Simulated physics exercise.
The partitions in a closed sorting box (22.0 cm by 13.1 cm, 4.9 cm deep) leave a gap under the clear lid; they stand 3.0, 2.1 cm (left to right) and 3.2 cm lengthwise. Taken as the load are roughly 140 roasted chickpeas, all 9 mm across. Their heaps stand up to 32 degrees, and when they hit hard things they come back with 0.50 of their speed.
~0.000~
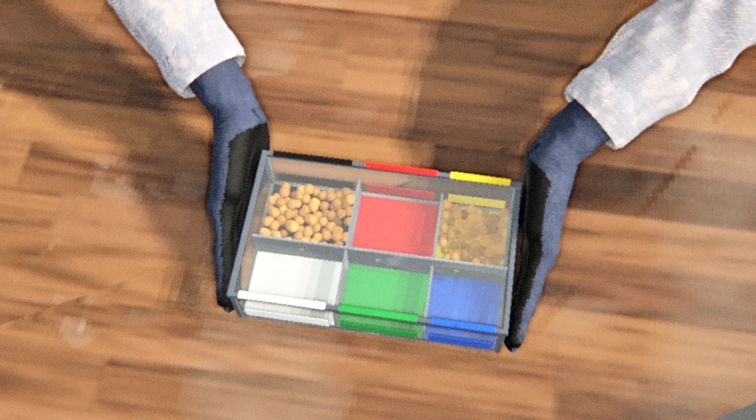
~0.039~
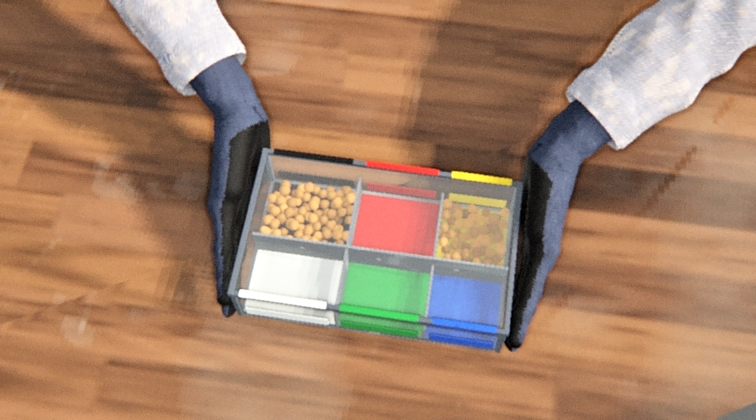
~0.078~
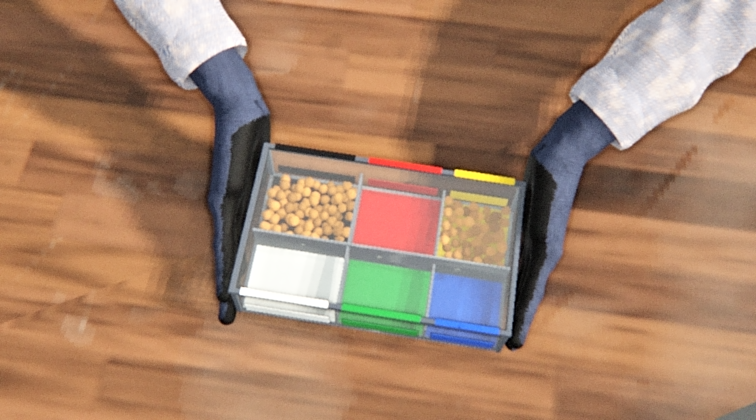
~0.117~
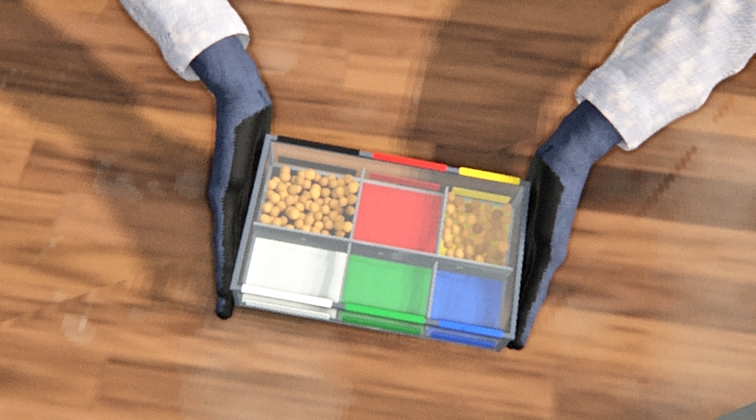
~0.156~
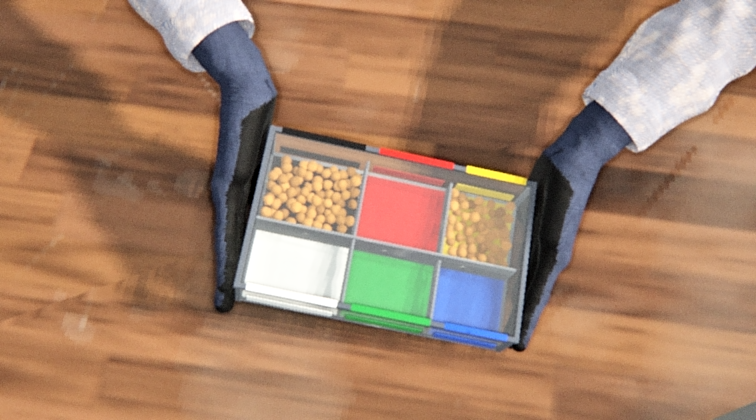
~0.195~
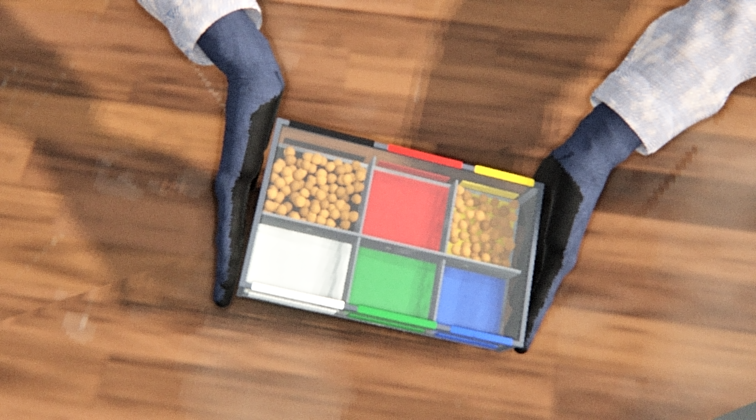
Two gloved hands held a clear divided box with small round tan pieces in its black and yellow sections, then gradually tilted it down toward the front right, while the pieces stayed in their sections.
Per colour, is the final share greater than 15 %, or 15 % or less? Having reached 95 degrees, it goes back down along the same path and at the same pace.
Red: Misses the mark, blue: Passes the mark, green: Misses the mark, yellow: Passes the mark, white: Misses the mark, black: Passes the mark.
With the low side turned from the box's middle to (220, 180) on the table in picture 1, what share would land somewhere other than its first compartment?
Around 40 percent of them.
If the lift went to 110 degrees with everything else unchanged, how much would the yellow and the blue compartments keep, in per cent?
You'd see yellow with 35 % and blue with 35 %.
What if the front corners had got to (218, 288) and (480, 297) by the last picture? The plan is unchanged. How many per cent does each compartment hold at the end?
By the end, red has 10%, blue has 0%, green has 0%, yellow has 0%, white has 10% and black has 80%.
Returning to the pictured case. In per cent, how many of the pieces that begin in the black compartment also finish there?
Some 60 percent.
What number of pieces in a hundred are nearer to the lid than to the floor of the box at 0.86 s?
About 60 per cent.
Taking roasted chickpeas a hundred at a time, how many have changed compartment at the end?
My estimate is some 30 per cent.
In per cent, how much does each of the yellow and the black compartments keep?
In yellow it's 35, in black it's 35.
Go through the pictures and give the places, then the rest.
Box tilt 0 degrees, front corners at (233, 292) and (503, 330); yellow 45 %, black 55 %, in the first picture.
Box tilt 1 degrees, front corners at (234, 291) and (504, 330), in the second picture.
Box tilt 3 degrees, front corners at (235, 289) and (506, 332), lowest corner right front, in the third picture.
Box tilt 8 degrees, front corners at (236, 286) and (509, 334), lowest corner right front, in the fourth picture.
Box tilt 13 degrees, front corners at (240, 283) and (514, 338), lowest corner right front, in the fifth picture.
Box tilt 18 degrees, front corners at (245, 282) and (518, 342), lowest corner right front; yellow 45 %, black 55 %. Its pace works out near 130 degrees a second, in the sixth picture.
Then, at 0.86 s, tilt 95 degrees; red 5 %, blue 5 %, yellow 45 %, black 45 %.
After 1.31 s, tilt 40 degrees; blue 25 %, green 5 %, yellow 35 %, black 35 %.
Then, at 1.83 s, tilt 0 degrees; blue 25 %, green 5 %, yellow 35 %, black 35 %.
At rest (2.4 s), red 0 %, blue 25 %, green 5 %, yellow 35 %, white 0 %, black 35 %.
